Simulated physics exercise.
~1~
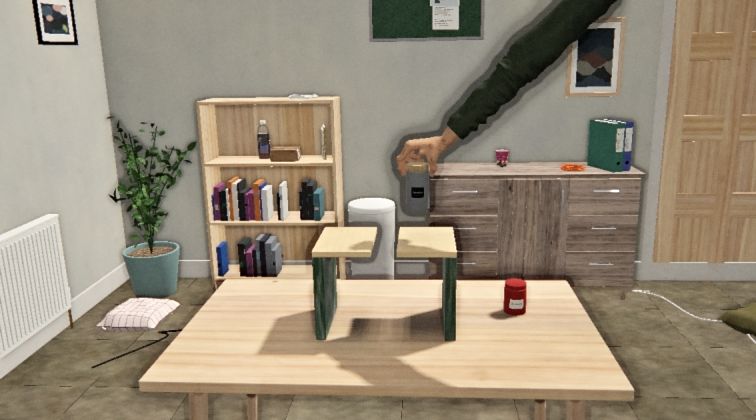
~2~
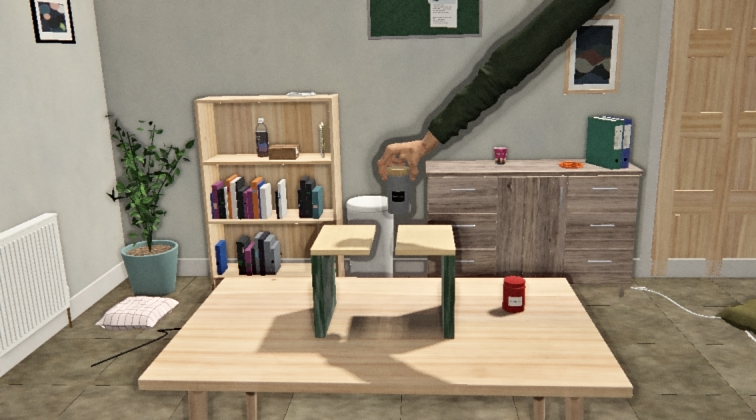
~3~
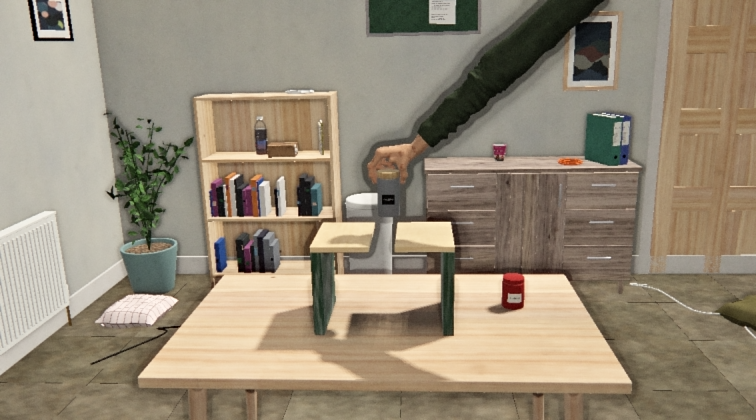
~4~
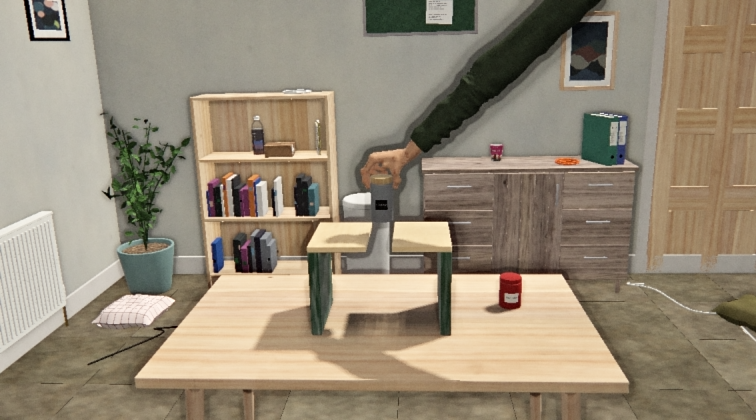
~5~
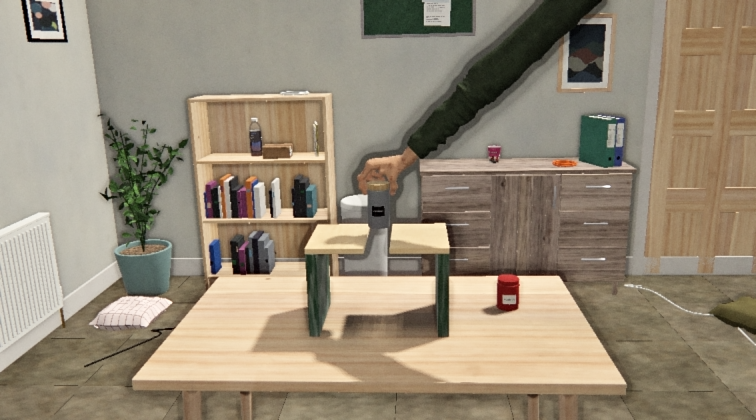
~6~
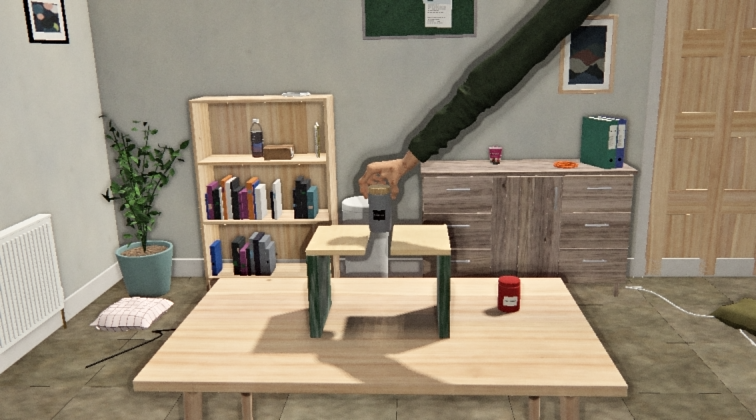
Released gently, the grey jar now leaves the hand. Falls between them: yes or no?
Yes.
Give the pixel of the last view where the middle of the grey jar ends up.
At about (382, 301).
Then, 0.20 s on from there, grey jar shifted about its own width near (380, 225).
Then, 0.30 s on from there, grey jar shifted well along near (381, 274).
Then, 0.40 s on from there, grey jar shifted well along near (382, 300).
In the end, moved from the start, grey jar; red jar unmoved. At the end, from the last picture's camera, grey jar near (382, 301). The jar reaches the table.
